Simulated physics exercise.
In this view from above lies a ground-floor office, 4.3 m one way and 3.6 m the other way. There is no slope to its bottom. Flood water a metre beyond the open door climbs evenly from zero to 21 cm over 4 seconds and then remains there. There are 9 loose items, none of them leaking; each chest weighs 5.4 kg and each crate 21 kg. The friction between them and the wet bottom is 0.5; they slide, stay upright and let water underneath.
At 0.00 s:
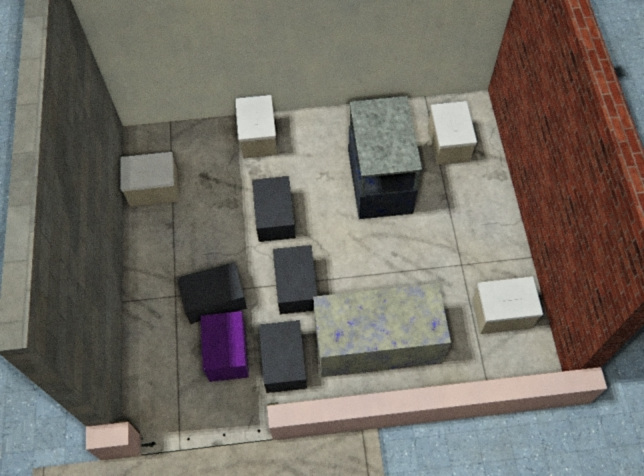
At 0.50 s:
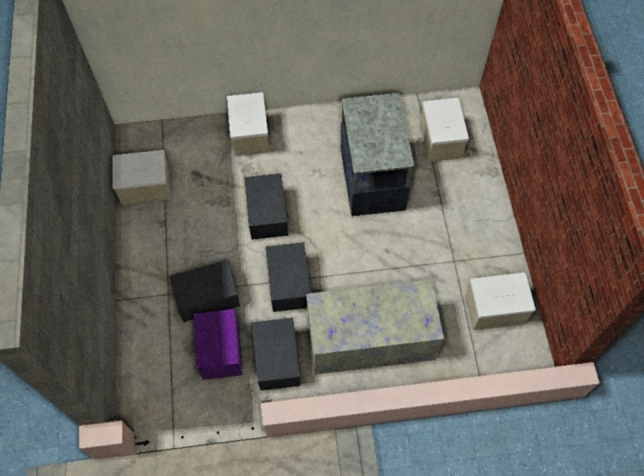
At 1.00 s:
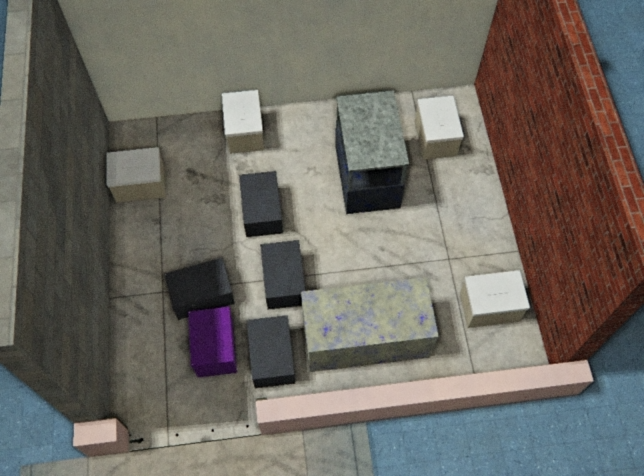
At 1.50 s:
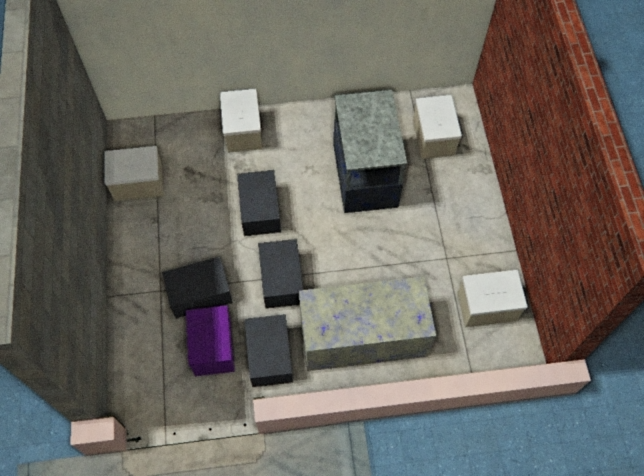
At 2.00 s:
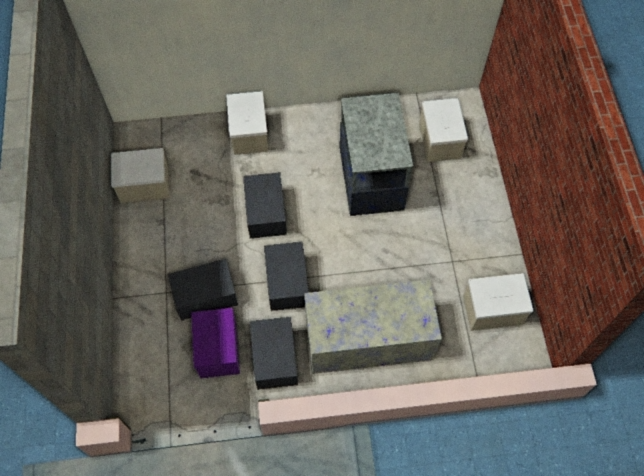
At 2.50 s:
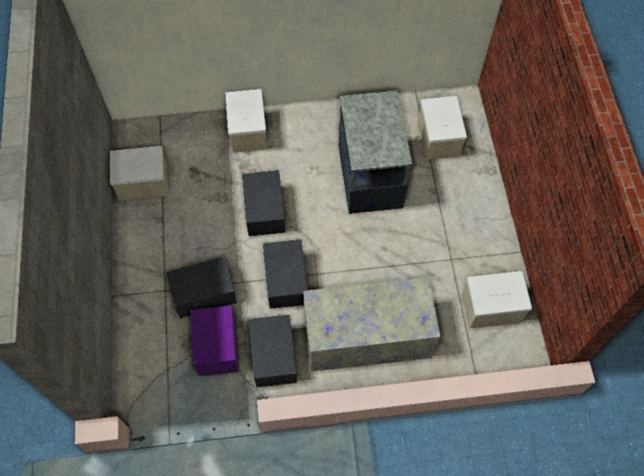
A walled room with a speckled counter, dark blocks, pale boxes and a purple chest sat still as the view shifted slightly, and a thin sheet of water spread over the floor near the front opening.
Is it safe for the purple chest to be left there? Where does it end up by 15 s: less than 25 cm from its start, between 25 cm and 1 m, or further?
Further than 1 m.
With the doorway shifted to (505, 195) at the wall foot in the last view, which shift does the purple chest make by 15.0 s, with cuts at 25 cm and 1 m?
Then the purple chest is pushed slightly.
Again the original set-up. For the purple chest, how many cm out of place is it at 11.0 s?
Around 200 centimetres.
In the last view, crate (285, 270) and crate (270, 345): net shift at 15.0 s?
In that order: 140 cm, 50 cm.
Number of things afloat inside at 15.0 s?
At that time, 9.
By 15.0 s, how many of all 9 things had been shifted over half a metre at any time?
9.
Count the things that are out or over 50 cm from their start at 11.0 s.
By my tally, 6.
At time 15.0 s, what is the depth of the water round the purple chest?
Near 10 cm deep.
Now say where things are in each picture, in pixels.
The purple chest at (223, 340), on the bottom; 0.0 m2 under water; 0 of 9 have shifted, in the first frame.
The purple chest at (216, 338), on the bottom; 0.0 m2 under water; 0 of 9 have shifted, in the second frame.
The purple chest at (211, 336), on the bottom; 0.0 m2 under water; 0 of 9 have shifted, in the third frame.
The purple chest at (208, 335) rests on the ground; water covers 0.0 m2; 0 of 9 have shifted, in the fourth frame.
The purple chest at (214, 337) rests on the ground; 0.0 m2 under water; 0 of 9 have shifted, in the fifth frame.
The purple chest at (213, 335) rests on the ground; 0.5 m2 under water; 0 of 9 have shifted, in the sixth frame.
After 3.5 s the purple chest is near (221, 317), 0.2 m from its start, afloat; 1 afloat.
After 6.8 s the purple chest is near (219, 200), 1.4 m from its start, afloat; 3 afloat.
After 11.0 s the purple chest is near (315, 166), 2.0 m from its start, afloat; 6 afloat.
After 15.0 s the purple chest is near (346, 239), 1.6 m from its start, afloat; 9 afloat.
